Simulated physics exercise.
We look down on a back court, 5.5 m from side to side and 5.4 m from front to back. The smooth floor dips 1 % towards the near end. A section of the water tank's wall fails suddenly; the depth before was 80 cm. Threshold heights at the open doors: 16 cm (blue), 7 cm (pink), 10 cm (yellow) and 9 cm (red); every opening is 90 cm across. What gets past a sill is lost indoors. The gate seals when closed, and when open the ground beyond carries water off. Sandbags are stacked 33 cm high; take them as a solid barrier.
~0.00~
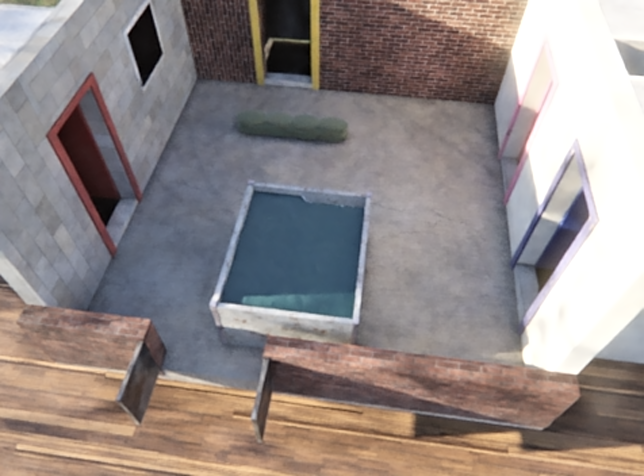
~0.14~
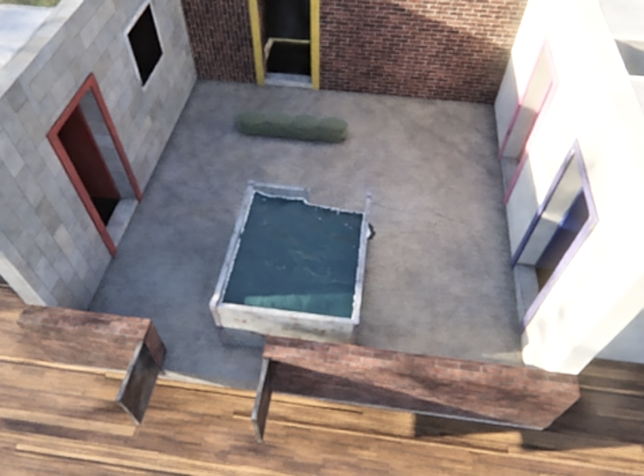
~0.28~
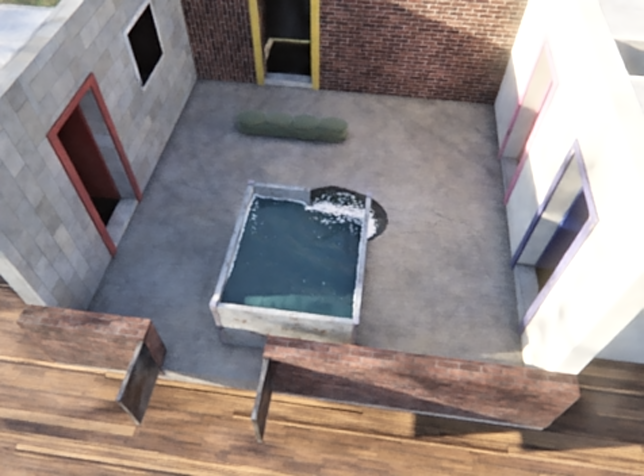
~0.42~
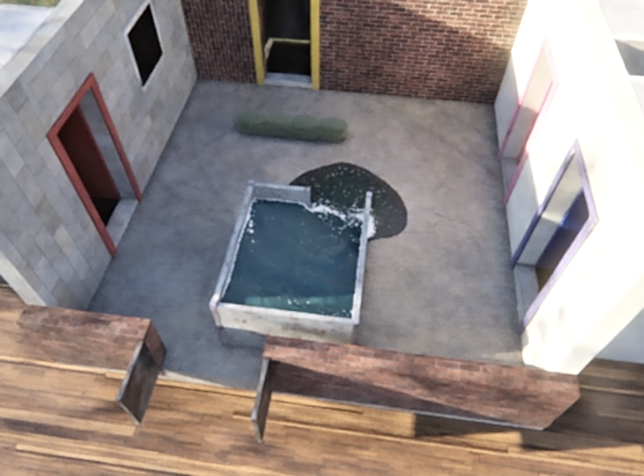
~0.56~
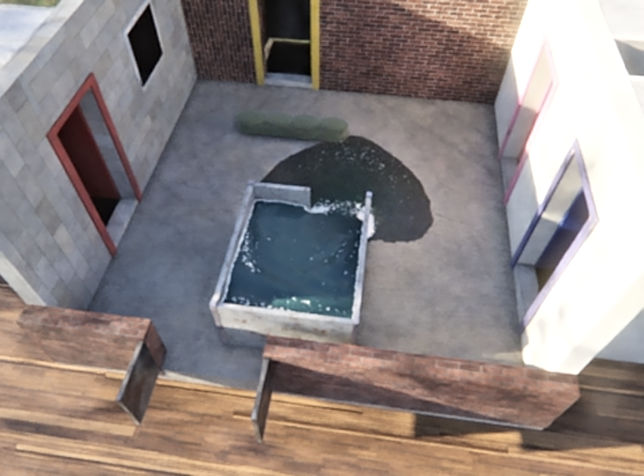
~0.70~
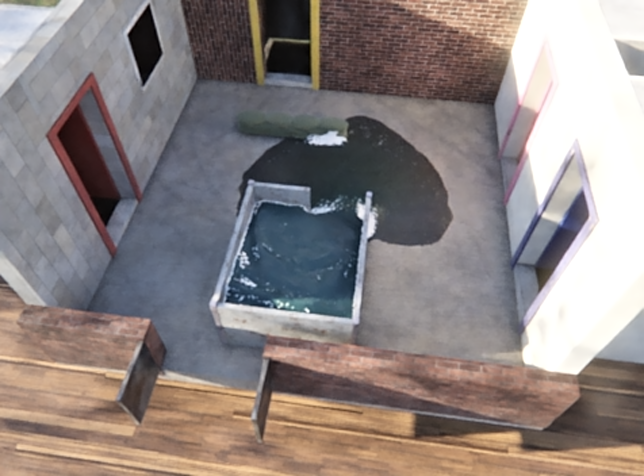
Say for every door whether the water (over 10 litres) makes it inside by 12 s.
The water let in: At the blue door it keeps below the limit; at the pink door it goes over the limit; at the yellow door it stays under the limit; at the red door it stays under the limit.
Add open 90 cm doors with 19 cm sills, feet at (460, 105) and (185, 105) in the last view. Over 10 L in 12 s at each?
In turn: Over, below.
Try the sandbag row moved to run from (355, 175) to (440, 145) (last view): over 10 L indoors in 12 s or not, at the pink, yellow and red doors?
Against that limit: Pink above, yellow above, red not over.
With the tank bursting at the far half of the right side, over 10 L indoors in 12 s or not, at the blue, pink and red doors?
Against that limit: Blue above, pink above, red not over.
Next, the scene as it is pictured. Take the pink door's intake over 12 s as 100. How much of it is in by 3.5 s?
Some 70 per cent by then.
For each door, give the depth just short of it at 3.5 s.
Depths in cm: Blue 1, pink 14, yellow 3, red 6.
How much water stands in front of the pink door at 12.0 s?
About 6.5 cm.
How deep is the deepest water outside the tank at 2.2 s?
Up to some 39 cm.
After 1.4 s water covers 35 % of the floor and is deepest (38 cm) near (340, 229); blue door not reached, pink door 4 cm at the sill, 0 L in, yellow door not reached, red door not reached.
After 2.2 s water covers 45 % of the floor and is deepest (39 cm) near (470, 108); blue door not reached, pink door 9 cm at the sill, 11 L in, yellow door 3 cm at the sill, 0 L in, red door not reached.
After 3.5 s water covers 65 % of the floor and is deepest (22 cm) near (399, 102); blue door not reached, pink door 14 cm at the sill, 29 L in, yellow door 3 cm at the sill, 0 L in, red door 6 cm at the sill, 0 L in.
After 7.0 s water covers 95 % of the floor and is deepest (16 cm) near (396, 380); blue door 5 cm at the sill, 0 L in, pink door 6 cm at the sill, 43 L in, yellow door 5 cm at the sill, 0 L in, red door 5 cm at the sill, 0 L in.
After 12.0 s water covers 95 % of the floor and is deepest (12 cm) near (366, 361); blue door 8 cm at the sill, 0 L in, pink door 6 cm at the sill, 43 L in, yellow door 5 cm at the sill, 0 L in, red door 8 cm at the sill, 0 L in.
